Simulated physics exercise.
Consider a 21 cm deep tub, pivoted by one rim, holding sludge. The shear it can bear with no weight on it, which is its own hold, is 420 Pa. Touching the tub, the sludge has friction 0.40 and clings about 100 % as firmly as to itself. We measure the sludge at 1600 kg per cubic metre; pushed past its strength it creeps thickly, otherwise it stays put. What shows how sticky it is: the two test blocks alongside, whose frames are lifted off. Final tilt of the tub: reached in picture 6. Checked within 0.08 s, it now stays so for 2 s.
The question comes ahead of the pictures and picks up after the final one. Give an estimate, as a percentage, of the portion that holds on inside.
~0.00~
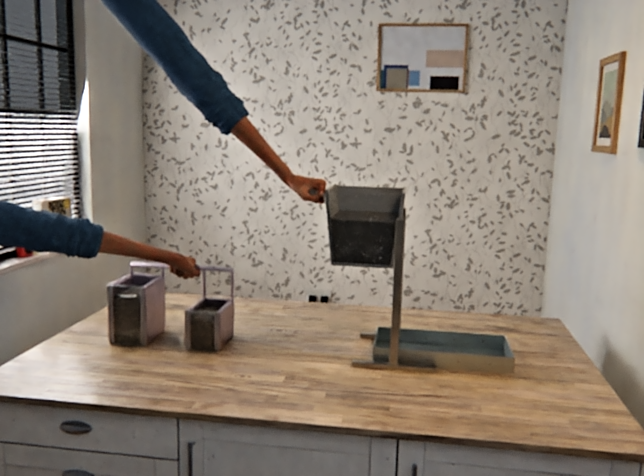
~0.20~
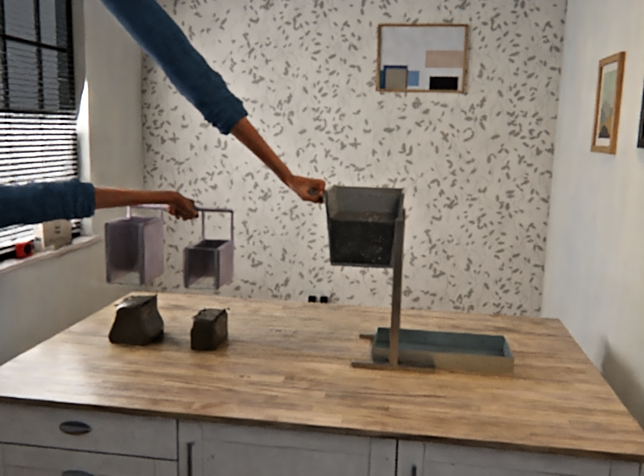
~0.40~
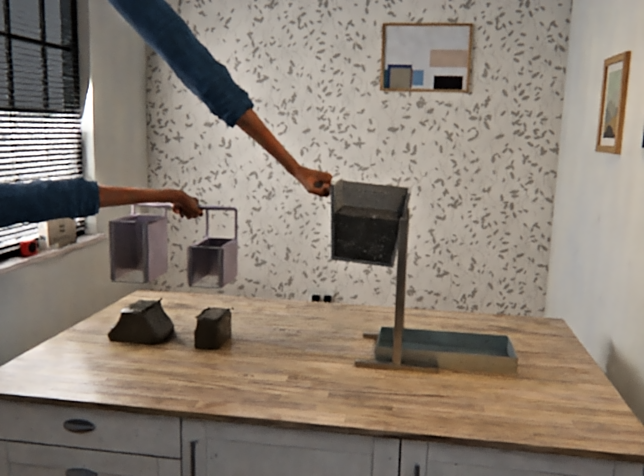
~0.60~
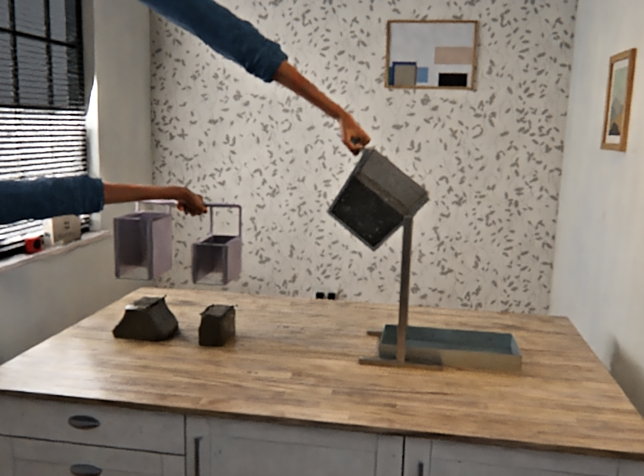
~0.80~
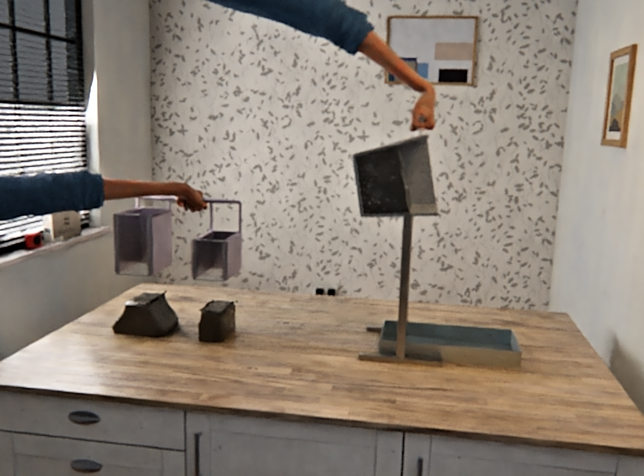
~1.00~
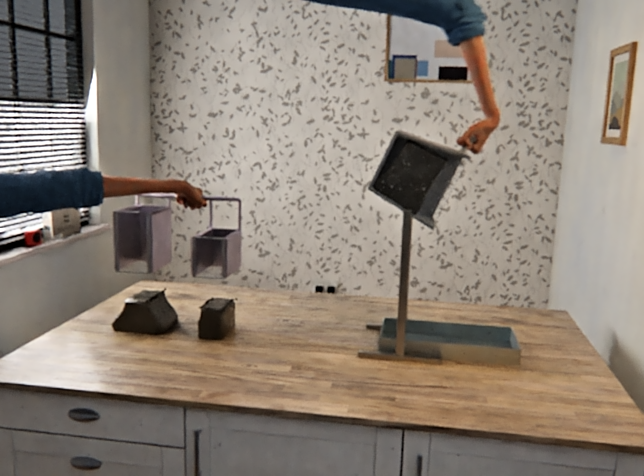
The portion holding on inside is about 0 %.
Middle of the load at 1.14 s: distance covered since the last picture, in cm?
Shift: Some 11 cm.
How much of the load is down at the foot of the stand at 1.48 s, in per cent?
At that moment, near 75 % is down.
After 1.14 s, the tub is at 113 degrees and holds 68 %.
After 1.31 s, the tub is at 113 degrees and holds 12 %.
After 1.48 s, the tub is at 113 degrees and holds 0 %.
After 1.65 s, the tub is at 113 degrees and holds 0 %.
After 3.00 s, at the end, the tub is at 113 degrees and holds 0 %.
